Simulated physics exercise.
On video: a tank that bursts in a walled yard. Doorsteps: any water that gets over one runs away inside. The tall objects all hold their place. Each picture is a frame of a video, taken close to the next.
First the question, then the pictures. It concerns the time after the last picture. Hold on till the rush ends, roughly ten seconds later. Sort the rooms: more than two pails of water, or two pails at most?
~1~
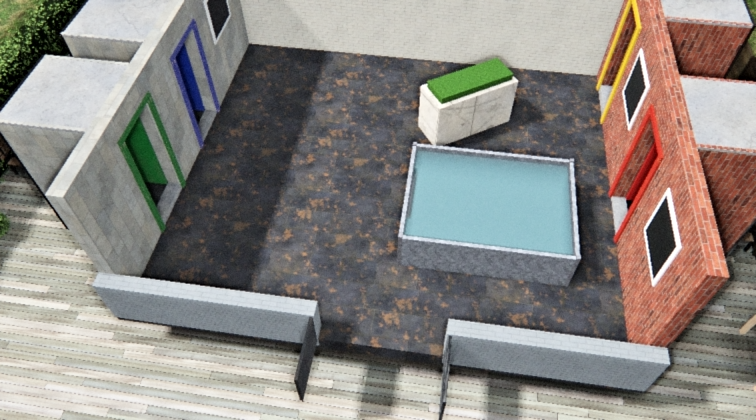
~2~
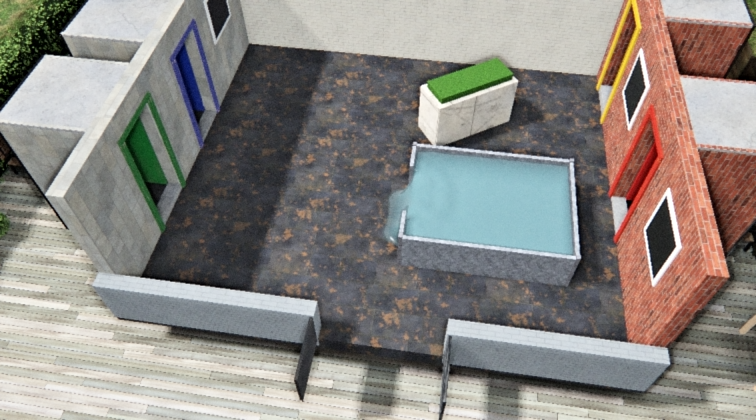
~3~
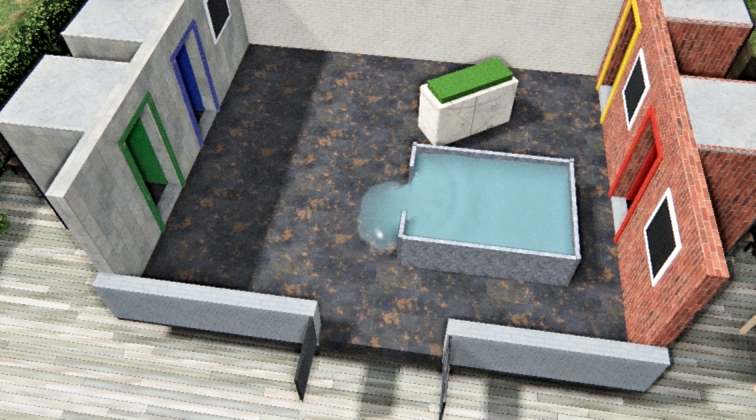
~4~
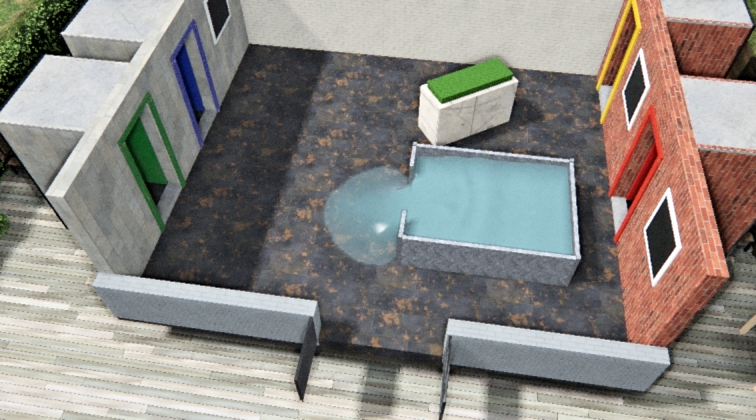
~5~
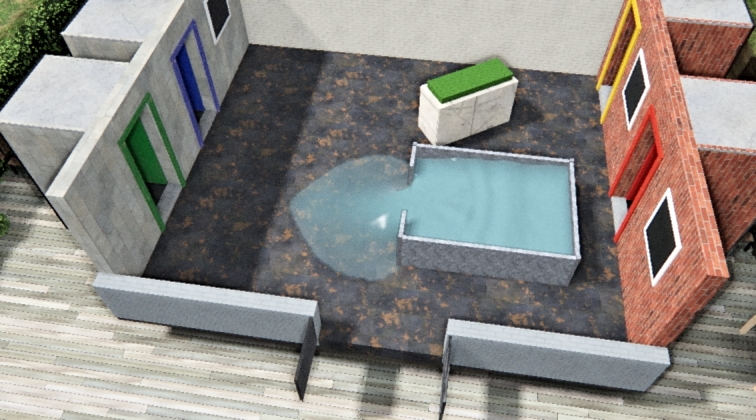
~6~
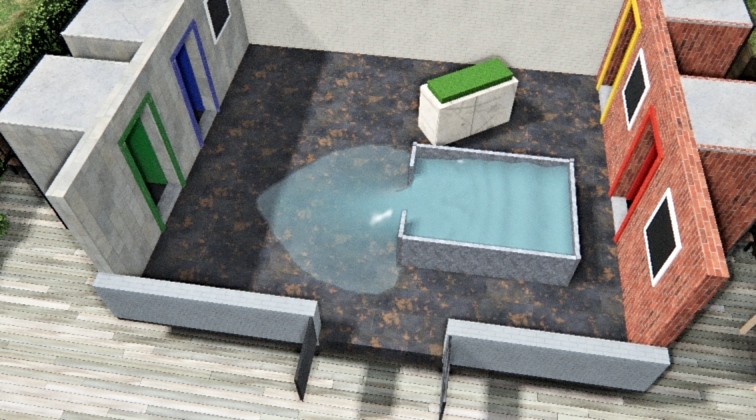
Red door - two pails at most; green door - more than two pails; blue door - more than two pails; yellow door - two pails at most.
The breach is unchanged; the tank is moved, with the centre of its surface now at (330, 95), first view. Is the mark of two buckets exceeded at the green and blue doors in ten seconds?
Green door misses it, blue door tops it.
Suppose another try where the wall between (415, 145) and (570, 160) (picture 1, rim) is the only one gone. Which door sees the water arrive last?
It's the green-painted one.
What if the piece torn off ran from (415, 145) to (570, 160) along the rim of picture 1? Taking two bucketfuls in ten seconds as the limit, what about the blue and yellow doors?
I'd say the blue door crosses the line and the yellow door crosses the line.
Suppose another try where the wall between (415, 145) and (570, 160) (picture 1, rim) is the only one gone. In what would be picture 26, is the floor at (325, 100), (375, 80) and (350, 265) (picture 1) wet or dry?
The first point is soaked, the second soaked, the third spared.
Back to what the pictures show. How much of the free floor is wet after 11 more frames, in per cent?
Near 40 in a hundred.
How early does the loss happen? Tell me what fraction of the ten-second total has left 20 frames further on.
By then, close to 50 % of it.
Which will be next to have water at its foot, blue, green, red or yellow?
The green one, before the others.
A moment on, water covers 30 % of the floor; the red door not reached, the green door wet at the sill, nothing in, the blue door not reached, the yellow door not reached.
Next, water covers 40 % of the floor; the red door not reached, the green door over two buckets in, the blue door over two buckets in, the yellow door not reached.
Then, water covers 45 % of the floor; the red door not reached, the green door far over two buckets in, the blue door far over two buckets in, the yellow door not reached.
Later, water covers 60 % of the floor; the red door not reached, the green door far over two buckets in, the blue door far over two buckets in, the yellow door not reached.
In the end, water covers 85 % of the floor; the red door not reached, the green door far over two buckets in, the blue door far over two buckets in, the yellow door wet at the sill, nothing in.
